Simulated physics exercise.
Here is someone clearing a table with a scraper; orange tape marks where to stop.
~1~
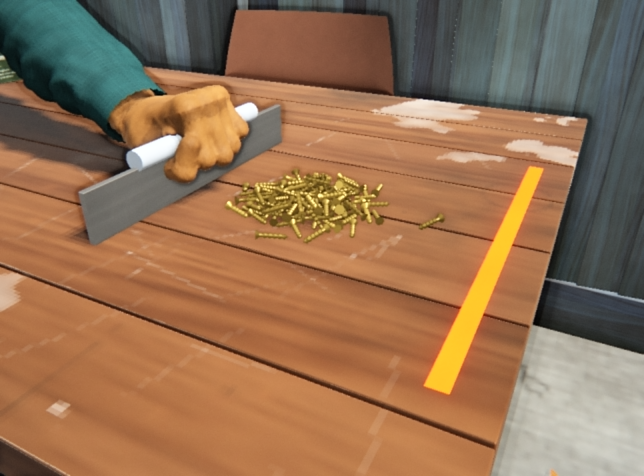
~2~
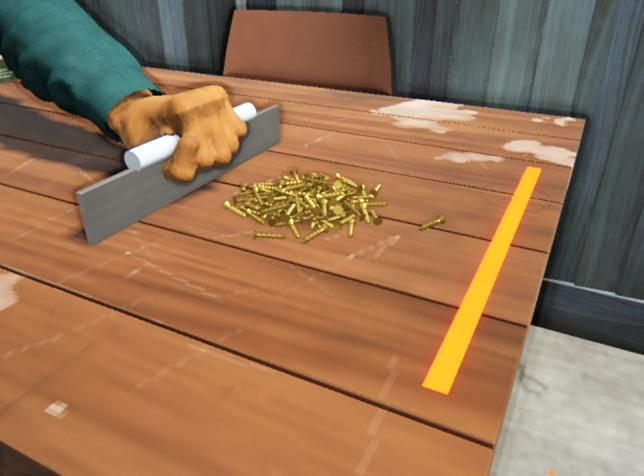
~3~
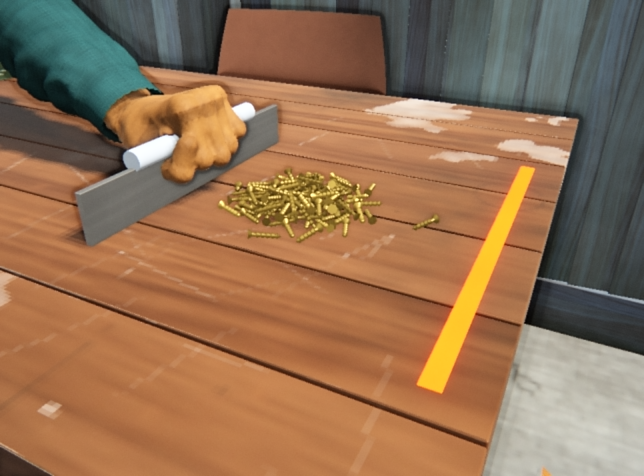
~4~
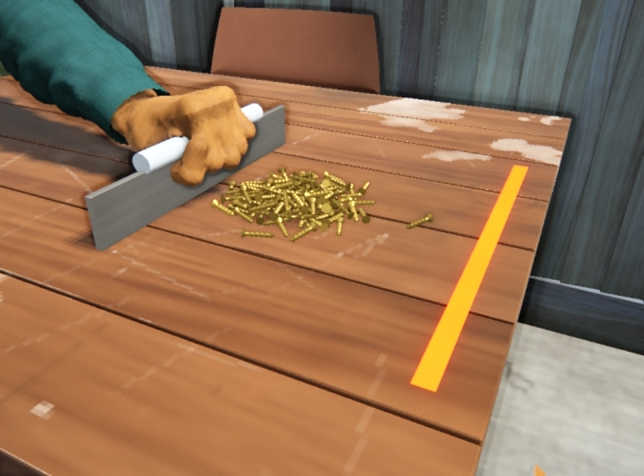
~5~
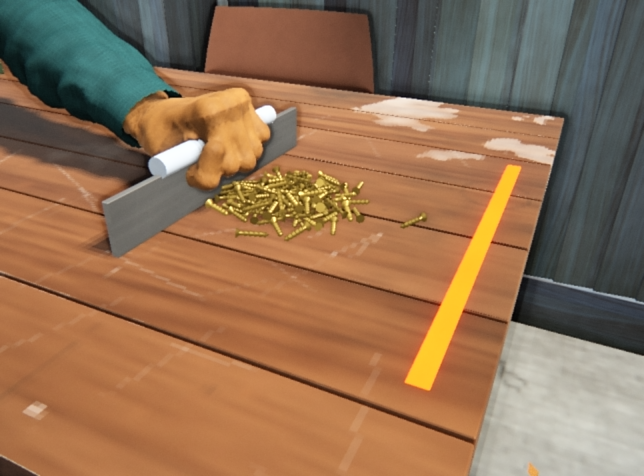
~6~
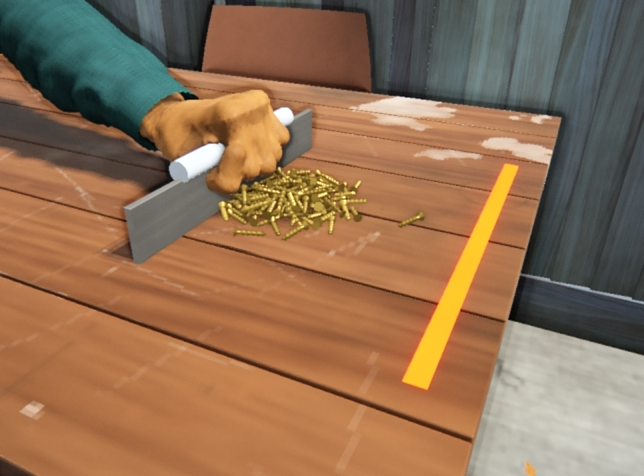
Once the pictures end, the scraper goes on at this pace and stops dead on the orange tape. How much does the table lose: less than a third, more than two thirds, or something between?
The floor gets more than two thirds.
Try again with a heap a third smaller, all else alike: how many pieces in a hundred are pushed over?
Near 80 %.
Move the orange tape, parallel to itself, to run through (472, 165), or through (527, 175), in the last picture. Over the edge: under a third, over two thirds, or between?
The first try: Under a third. The second: More than two thirds.
Soon, scraper still moving, near (360, 169); heap all on the table, its front near (462, 231).
A while on, scraper stopped at the orange tape; heap about half over the edge.
Towards the end, scraper stopped at the orange tape; heap most over the edge.
Finally, scraper stopped at the orange tape; heap most over the edge.
